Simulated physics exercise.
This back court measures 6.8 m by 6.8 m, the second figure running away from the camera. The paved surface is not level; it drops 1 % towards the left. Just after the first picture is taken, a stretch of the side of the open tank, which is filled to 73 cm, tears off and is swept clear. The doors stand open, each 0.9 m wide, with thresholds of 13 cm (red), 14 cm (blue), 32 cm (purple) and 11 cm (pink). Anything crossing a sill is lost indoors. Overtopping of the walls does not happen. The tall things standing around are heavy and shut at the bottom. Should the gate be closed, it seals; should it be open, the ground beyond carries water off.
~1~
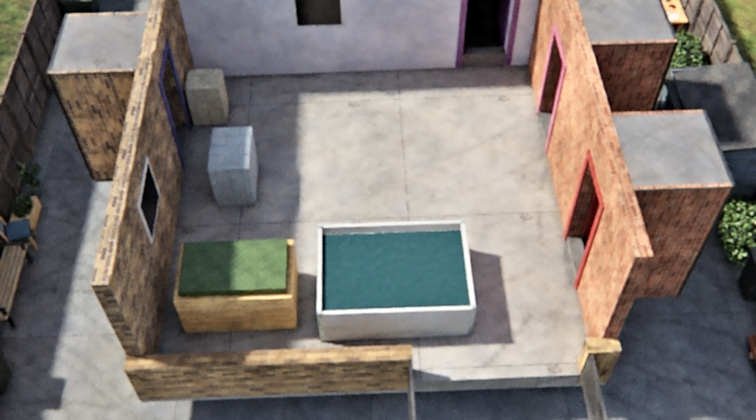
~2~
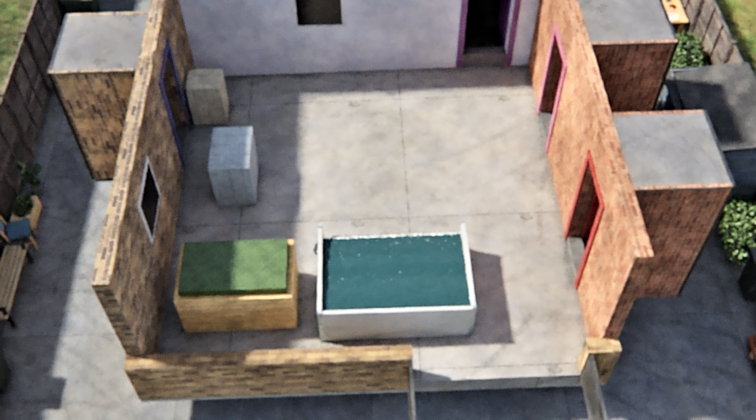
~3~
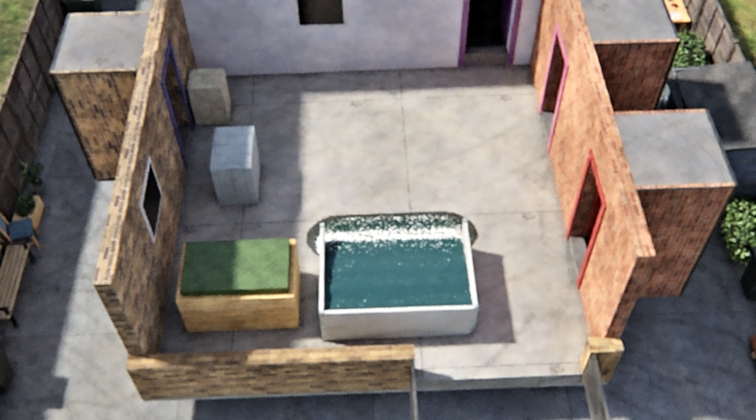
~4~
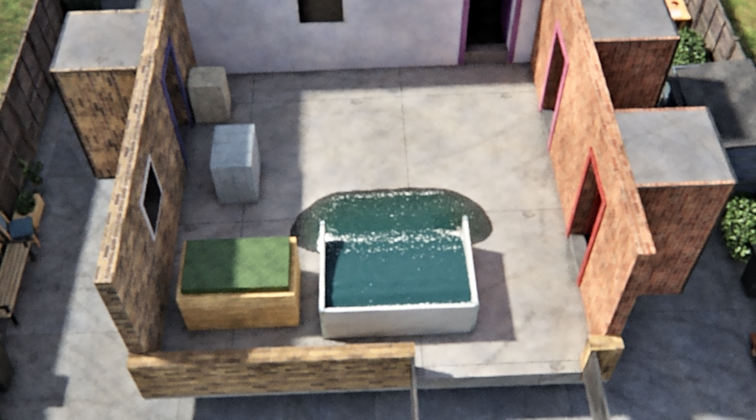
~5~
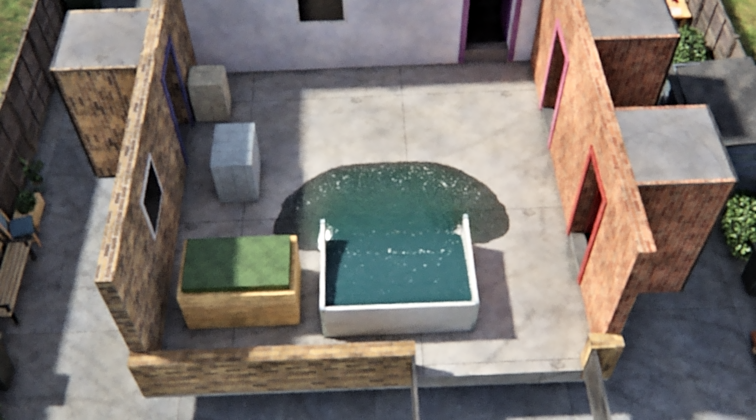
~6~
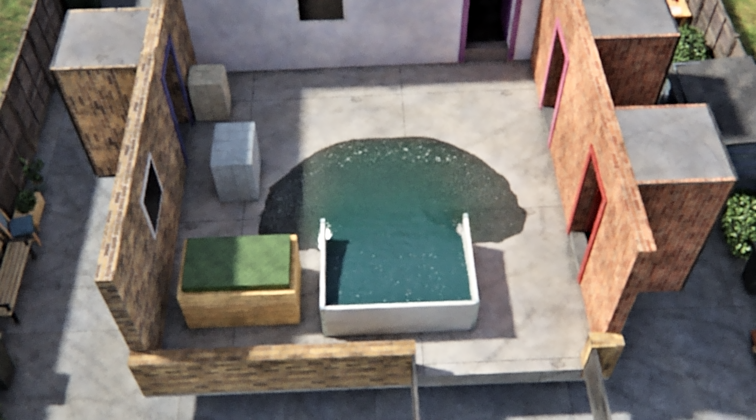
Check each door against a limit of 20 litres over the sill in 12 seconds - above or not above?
Outcome: The red door undershoots the limit; the blue door undershoots the limit; the purple door undershoots the limit; the pink door undershoots the limit.
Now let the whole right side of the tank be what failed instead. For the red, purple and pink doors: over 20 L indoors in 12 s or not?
Then red exceeds it, purple does not exceed it, pink does not exceed it.
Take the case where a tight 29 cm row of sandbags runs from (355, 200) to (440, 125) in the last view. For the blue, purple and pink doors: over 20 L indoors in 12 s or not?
Moved that way: Blue holds, purple holds, pink breaches it.
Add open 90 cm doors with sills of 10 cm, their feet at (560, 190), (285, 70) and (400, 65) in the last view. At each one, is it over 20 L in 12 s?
Well, the first is on the low side, the second is on the high side, and the third is on the high side.
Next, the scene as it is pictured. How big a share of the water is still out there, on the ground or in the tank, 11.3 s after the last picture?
Near 92 in a hundred is still there.
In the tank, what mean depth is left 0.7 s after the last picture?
Some 29 cm on average.
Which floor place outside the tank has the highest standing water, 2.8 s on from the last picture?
About (199, 79).
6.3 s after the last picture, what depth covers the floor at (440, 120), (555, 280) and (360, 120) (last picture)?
6, 3 and 11 cm.
Then, 0.7 s after the last picture water covers 50 % of the floor and is deepest (26 cm) near (352, 243); red door not reached, blue door not reached, purple door not reached, pink door not reached.
Then, 1.5 s after the last picture water covers 60 % of the floor and is deepest (33 cm) near (366, 72); red door not reached, blue door not reached, purple door 21 cm at the sill, 0 L in, pink door 10 cm at the sill, 0 L in.
Then, 2.8 s after the last picture water covers 65 % of the floor and is deepest (44 cm) near (199, 79); red door not reached, blue door 6 cm at the sill, 0 L in, purple door 22 cm at the sill, 0 L in, pink door 10 cm at the sill, 0 L in.
Then, 6.3 s after the last picture water covers 85 % of the floor and is deepest (16 cm) near (188, 157); red door 4 cm at the sill, 0 L in, blue door 14 cm at the sill, 7 L in, purple door 5 cm at the sill, 0 L in, pink door 5 cm at the sill, 6 L in.
Then, 11.3 s after the last picture water covers 95 % of the floor and is deepest (13 cm) near (211, 129); red door 3 cm at the sill, 0 L in, blue door 11 cm at the sill, 8 L in, purple door 4 cm at the sill, 0 L in, pink door 3 cm at the sill, 6 L in.
